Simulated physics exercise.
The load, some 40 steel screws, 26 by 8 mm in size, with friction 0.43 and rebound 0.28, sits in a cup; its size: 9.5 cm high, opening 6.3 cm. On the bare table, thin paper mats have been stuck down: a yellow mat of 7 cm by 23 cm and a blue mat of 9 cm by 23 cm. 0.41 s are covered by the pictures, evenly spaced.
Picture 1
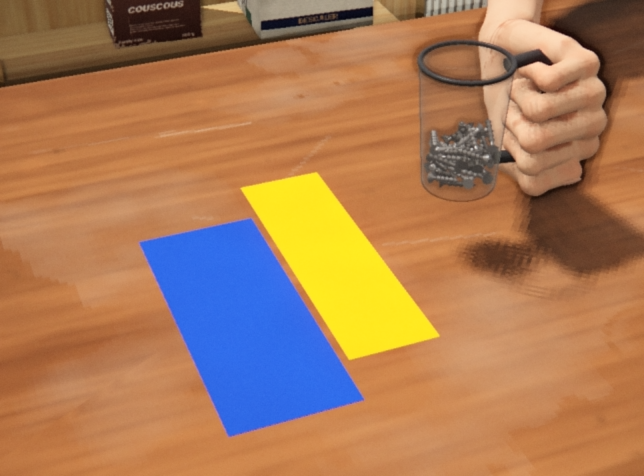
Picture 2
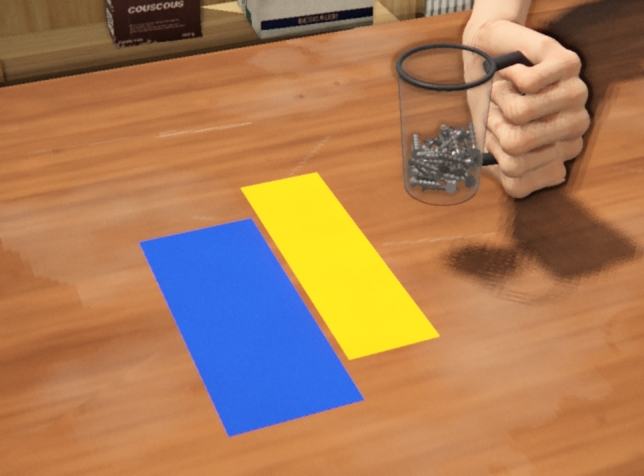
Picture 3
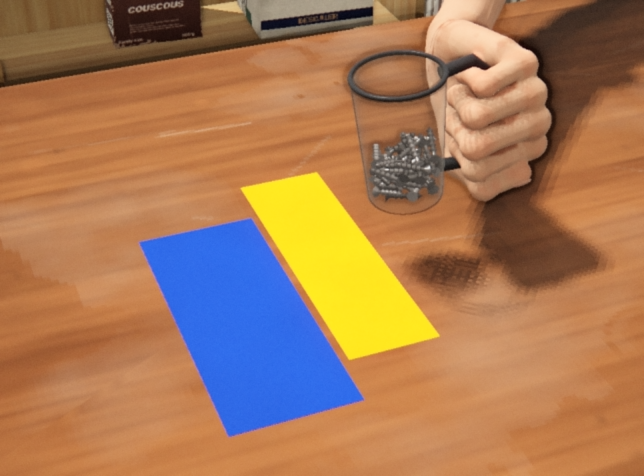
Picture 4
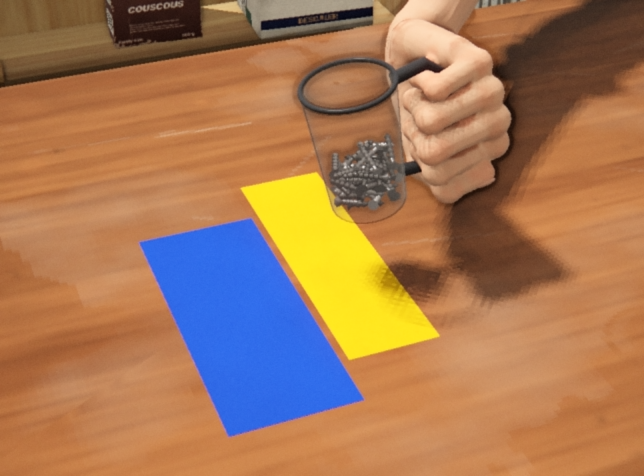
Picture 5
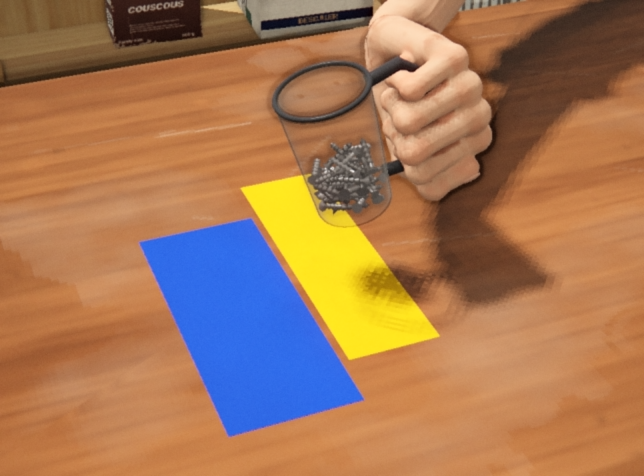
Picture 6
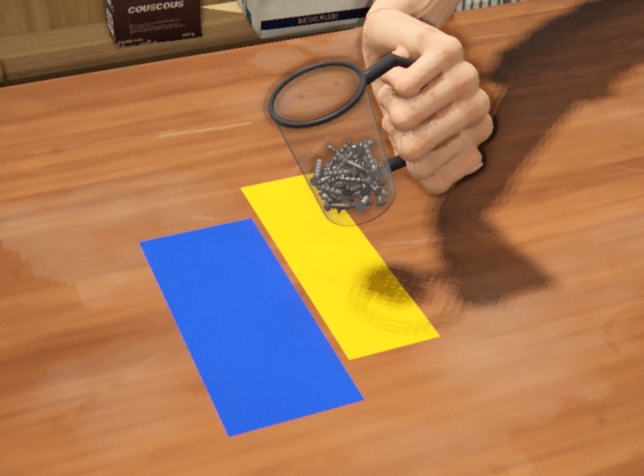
On a wooden table with a blue mat and a yellow mat, a hand carried a clear cup of steel screws left to above the yellow one, gradually tilting it leftward.
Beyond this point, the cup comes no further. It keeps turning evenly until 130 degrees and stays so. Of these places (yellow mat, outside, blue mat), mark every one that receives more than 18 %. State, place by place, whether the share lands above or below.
The share for each place: Yellow mat lands below; outside lands below; blue mat lands above.
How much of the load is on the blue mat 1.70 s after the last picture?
Roughly 15 per cent.
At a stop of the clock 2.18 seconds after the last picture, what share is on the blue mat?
I'd put it at around 85 per cent.
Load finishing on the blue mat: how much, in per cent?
Around 90 in a hundred.
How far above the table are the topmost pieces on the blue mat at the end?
I'd say close to 1.5 cm.
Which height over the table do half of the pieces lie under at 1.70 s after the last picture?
Estimate: About 8 cm.
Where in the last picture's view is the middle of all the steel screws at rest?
The centre lies near pixel (248, 293).
Then, 0.65 s after the last picture, tilt 56 degrees; cup 100 %; middle of all pieces on or above the table near (366, 165).
Then, 1.20 s after the last picture, tilt 87 degrees; cup 100 %; middle of all pieces on or above the table near (372, 150).
Then, 1.70 s after the last picture, tilt 115 degrees; cup 85 %, blue mat 15 %; middle of all pieces on or above the table near (329, 184).
Then, 2.18 s after the last picture, tilt 130 degrees; outside 5 %, blue mat 85 %, yellow mat 5 %; middle of all pieces on or above the table near (248, 293).
In the end, outside 0 %, cup 0 %, blue mat 90 %, yellow mat 10 %.
